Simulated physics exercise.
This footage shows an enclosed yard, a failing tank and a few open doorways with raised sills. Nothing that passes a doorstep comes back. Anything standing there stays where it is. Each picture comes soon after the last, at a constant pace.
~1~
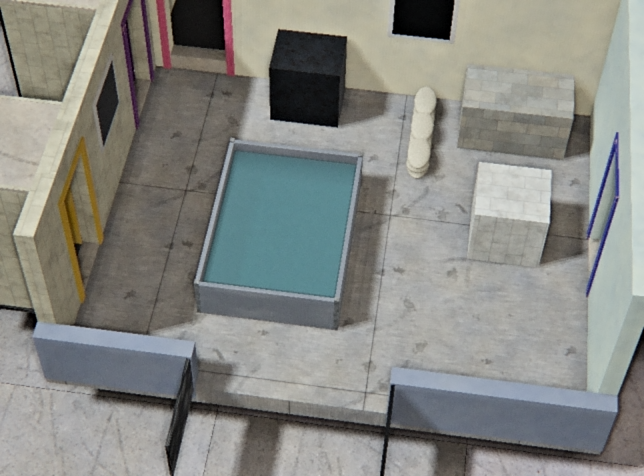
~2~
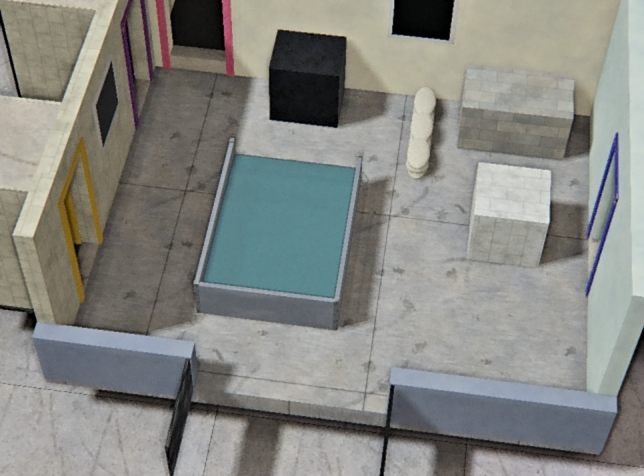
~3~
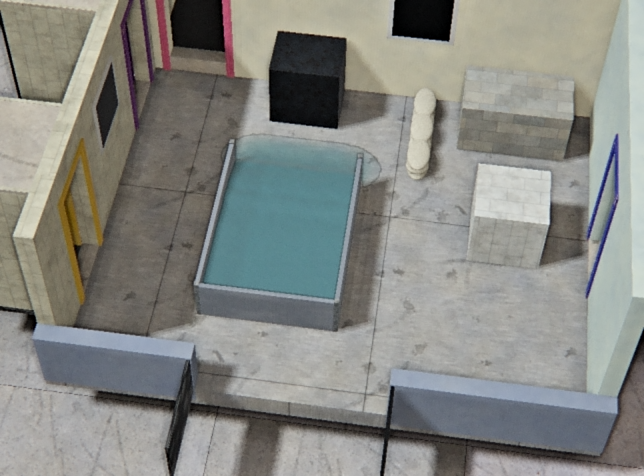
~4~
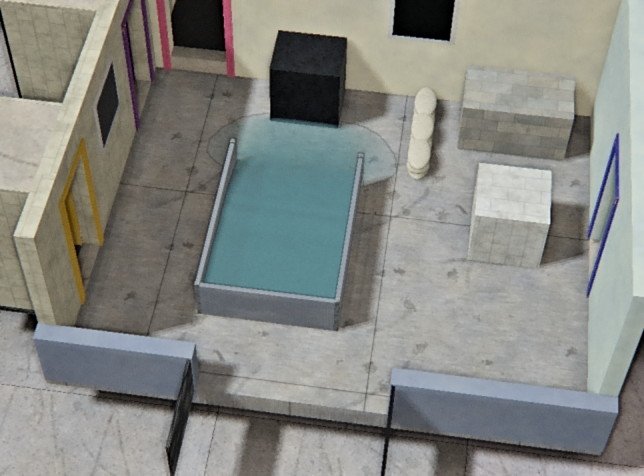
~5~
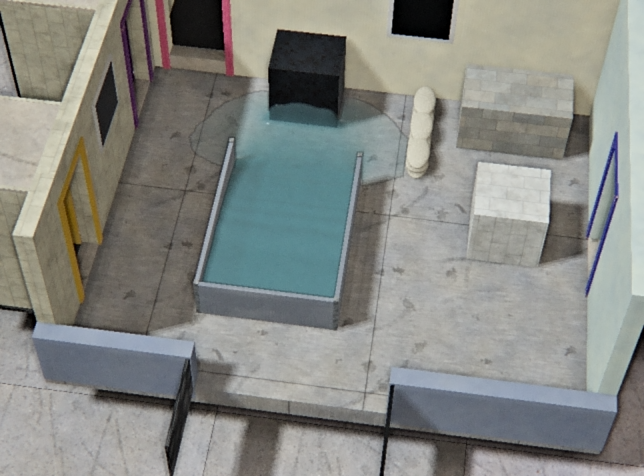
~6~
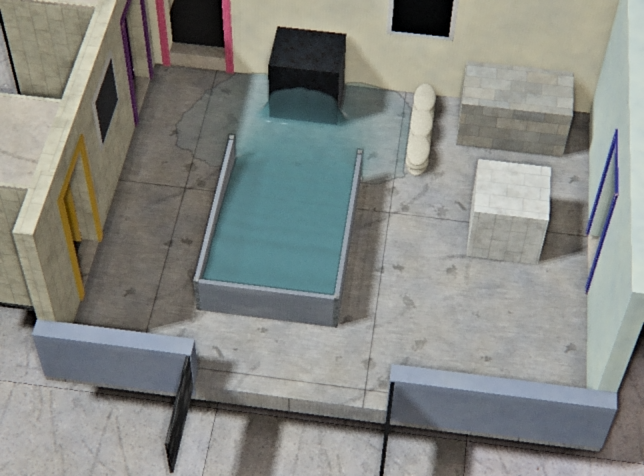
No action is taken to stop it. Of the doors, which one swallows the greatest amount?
The purple door swallows the most.
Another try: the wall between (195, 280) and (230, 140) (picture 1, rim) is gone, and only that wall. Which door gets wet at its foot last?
It's the blue-painted one, I think.
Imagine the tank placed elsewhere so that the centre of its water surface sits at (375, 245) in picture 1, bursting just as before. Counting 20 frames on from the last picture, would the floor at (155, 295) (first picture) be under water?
Bone-dry.
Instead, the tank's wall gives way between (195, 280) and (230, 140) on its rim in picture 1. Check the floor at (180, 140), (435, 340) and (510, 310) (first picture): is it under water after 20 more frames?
Going through them in turn, I'd call them sodden, spared and spared.
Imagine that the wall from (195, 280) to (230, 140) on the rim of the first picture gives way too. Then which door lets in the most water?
Most of it gets in at the yellow one.
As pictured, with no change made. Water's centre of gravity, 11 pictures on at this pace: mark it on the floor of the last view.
Near (296, 173) in the last view.
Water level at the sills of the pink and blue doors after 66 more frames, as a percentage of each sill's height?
Estimate, in order: 40 and 130 percent.
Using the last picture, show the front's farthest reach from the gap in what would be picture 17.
The farthest wet point should be near (578, 115).
A moment on, water covers 20 % of the floor; purple door not reached, blue door not reached, pink door wet at the sill, nothing in, yellow door not reached.
Next, water covers 30 % of the floor; purple door some in, blue door not reached, pink door wet at the sill, nothing in, yellow door not reached.
Then, water covers 45 % of the floor; purple door a lot in, blue door not reached, pink door a trickle in, yellow door not reached.
Later, water covers 85 % of the floor; purple door a lot in, blue door wet at the sill, nothing in, pink door a trickle in, yellow door wet at the sill, nothing in.
In the end, water covers 95 % of the floor; purple door a lot in, blue door a trickle in, pink door a trickle in, yellow door a trickle in; the purple door has let in the most.
